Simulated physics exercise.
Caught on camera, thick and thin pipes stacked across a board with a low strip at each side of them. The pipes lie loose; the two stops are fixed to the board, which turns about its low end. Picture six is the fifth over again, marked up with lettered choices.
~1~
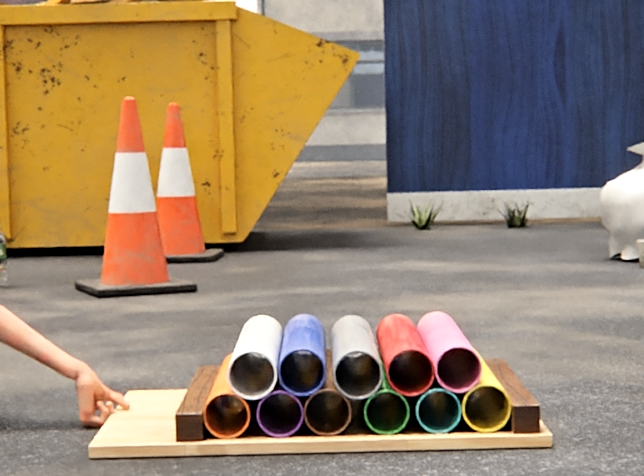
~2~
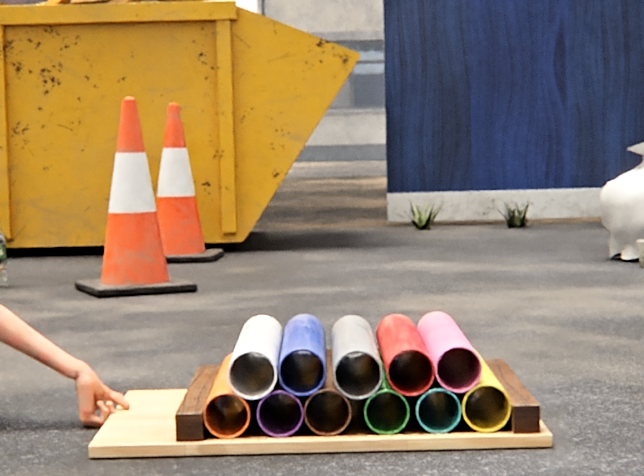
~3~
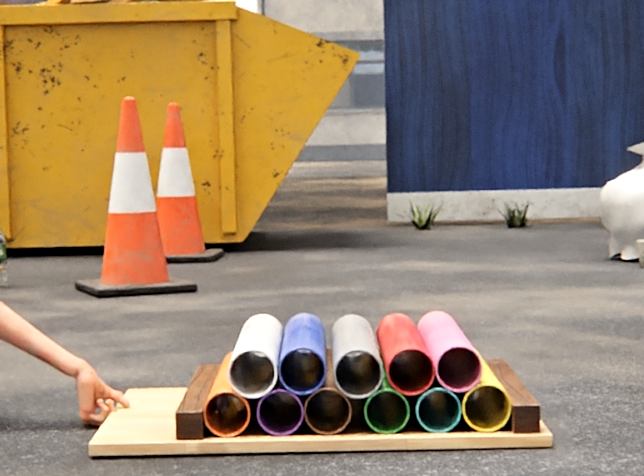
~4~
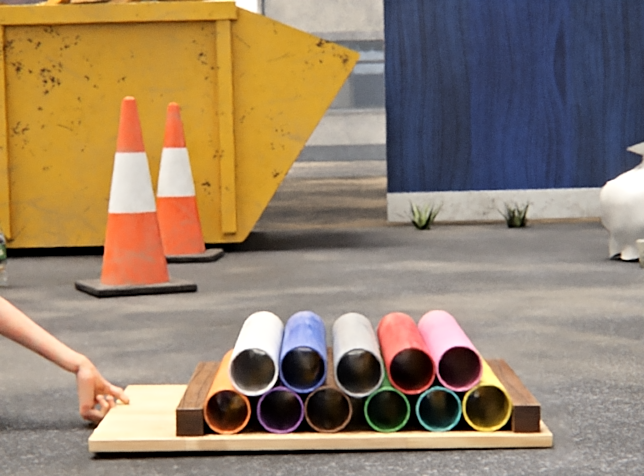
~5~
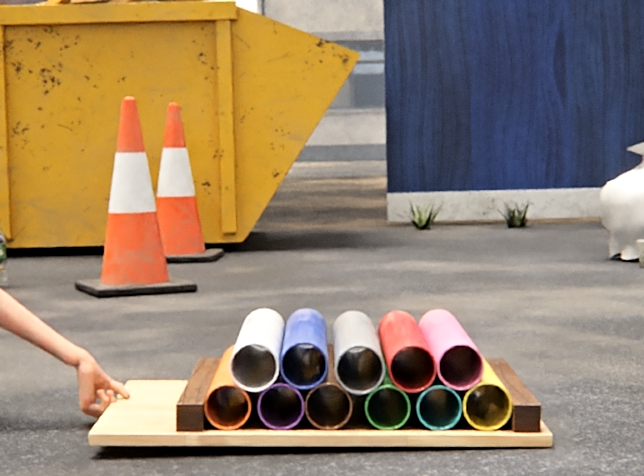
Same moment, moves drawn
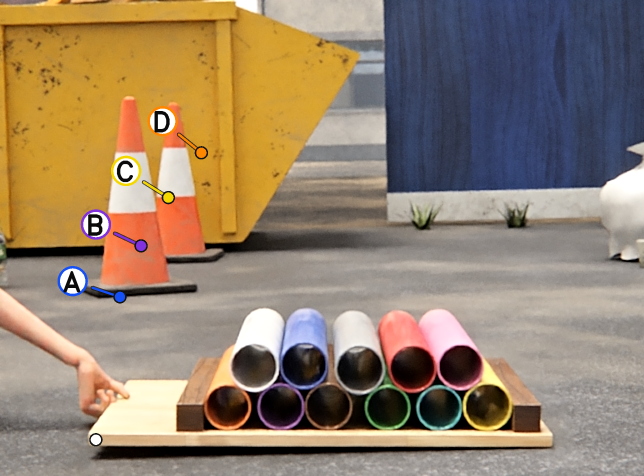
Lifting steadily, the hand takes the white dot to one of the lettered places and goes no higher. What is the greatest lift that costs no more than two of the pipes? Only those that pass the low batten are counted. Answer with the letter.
Mark A is as high as it can go.
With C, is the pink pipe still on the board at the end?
The pink pipe: No.
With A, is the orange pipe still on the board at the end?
Yes.
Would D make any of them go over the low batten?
At D: Yes.
On the marked copy, A at (120, 297); B at (141, 246); C at (168, 197); D at (201, 153); the white dot at (96, 440).
With A. Early on, board at 14°.
Further on, board at 20°.
At the end, board at 20°, two over the low batten (red, pink).
As for the rest, B five over the low batten; C five over the low batten; D five over the low batten.
